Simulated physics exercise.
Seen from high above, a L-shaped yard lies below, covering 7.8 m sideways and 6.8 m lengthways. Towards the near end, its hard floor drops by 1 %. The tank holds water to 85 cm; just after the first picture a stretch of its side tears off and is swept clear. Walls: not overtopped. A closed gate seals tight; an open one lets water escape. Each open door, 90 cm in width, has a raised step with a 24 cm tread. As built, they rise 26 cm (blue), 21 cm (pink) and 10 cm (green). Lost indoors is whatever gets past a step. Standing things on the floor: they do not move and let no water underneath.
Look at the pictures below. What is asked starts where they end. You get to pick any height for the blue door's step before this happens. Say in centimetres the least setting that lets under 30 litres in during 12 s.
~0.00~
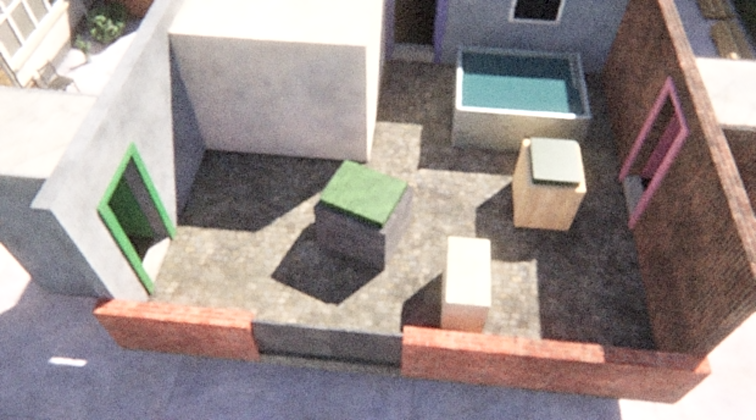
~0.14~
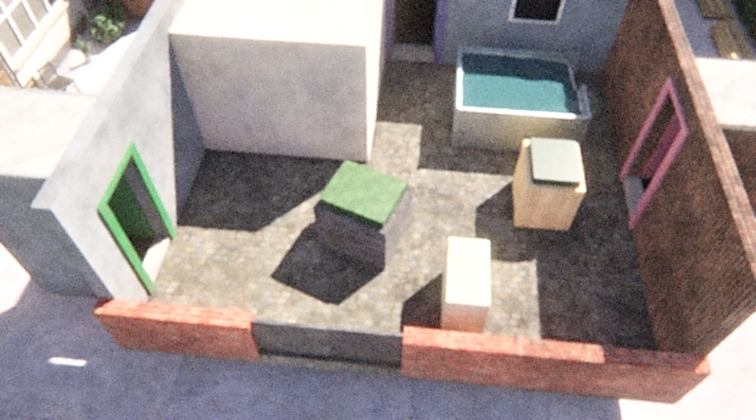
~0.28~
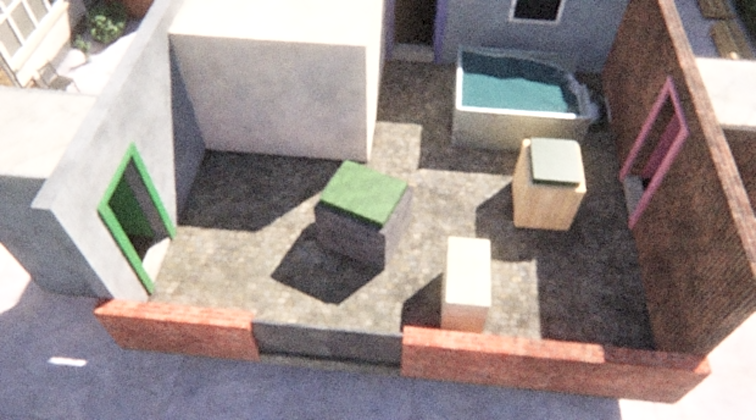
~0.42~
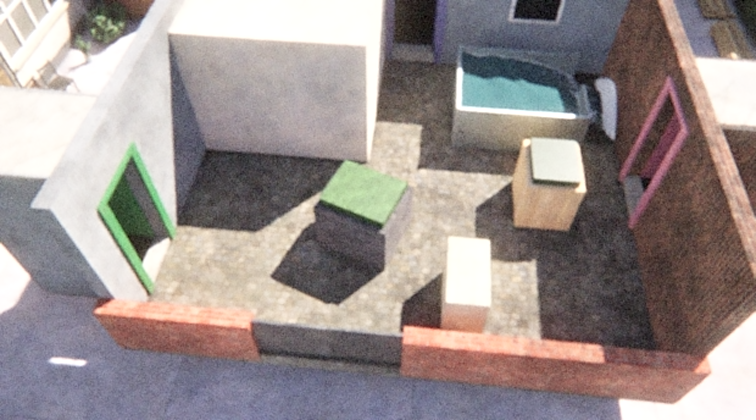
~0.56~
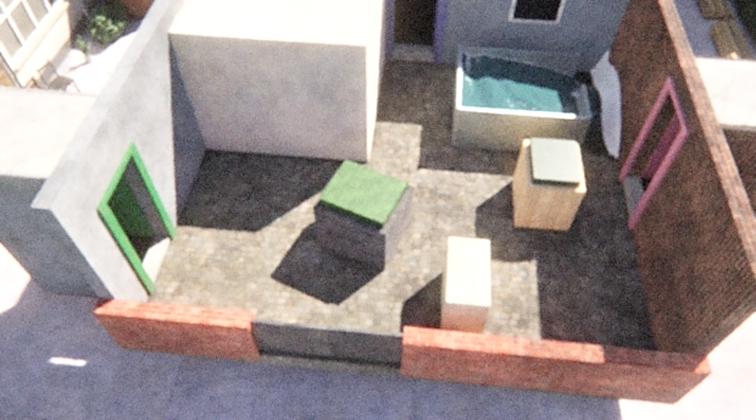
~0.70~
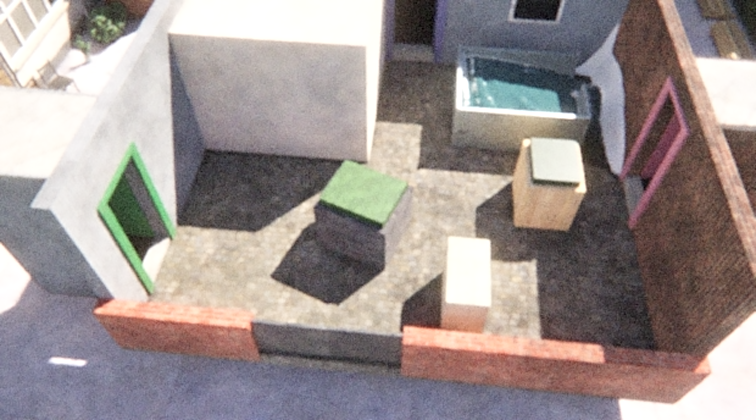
It should be set to roughly 24 cm.
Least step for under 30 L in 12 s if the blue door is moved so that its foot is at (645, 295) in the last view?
It needs about 15 cm.
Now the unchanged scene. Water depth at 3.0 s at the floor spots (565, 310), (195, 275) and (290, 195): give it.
In that order: 3, 0 and 0 cm.
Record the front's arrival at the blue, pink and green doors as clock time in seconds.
Front log: Blue = 1.8 s, pink = 0.9 s, green = 6.5 s.
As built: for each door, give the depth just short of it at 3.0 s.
Depth at blue 23 cm, at pink 6 cm, at green 0 cm.
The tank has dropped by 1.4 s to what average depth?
Roughly 60 cm on average.
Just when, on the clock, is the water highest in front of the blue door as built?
I'd say near 3.2 seconds.
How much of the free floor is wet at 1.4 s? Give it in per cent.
I'd say near 15 percent is wet.
After 1.4 s water covers 15 % of the floor, deepest (70 cm) near (599, 77); it has not reached the blue door.
After 3.0 s water covers 40 % of the floor, deepest (48 cm) near (390, 63); 23 cm at the blue door, 4 litres in over its 26 cm step.
After 12.0 s water covers 100 % of the floor, deepest (16 cm) near (495, 362); 7 cm at the blue door, 22 litres in over its 26 cm step.
At the blue door as built, the water arrived by 1.8 s and peaked near 24 cm at 3.2 s.
With a step of 21 cm, 42 litres would have come in within the 12 s; with 29 cm, 14 litres. So under 30 litres takes about 24 cm.
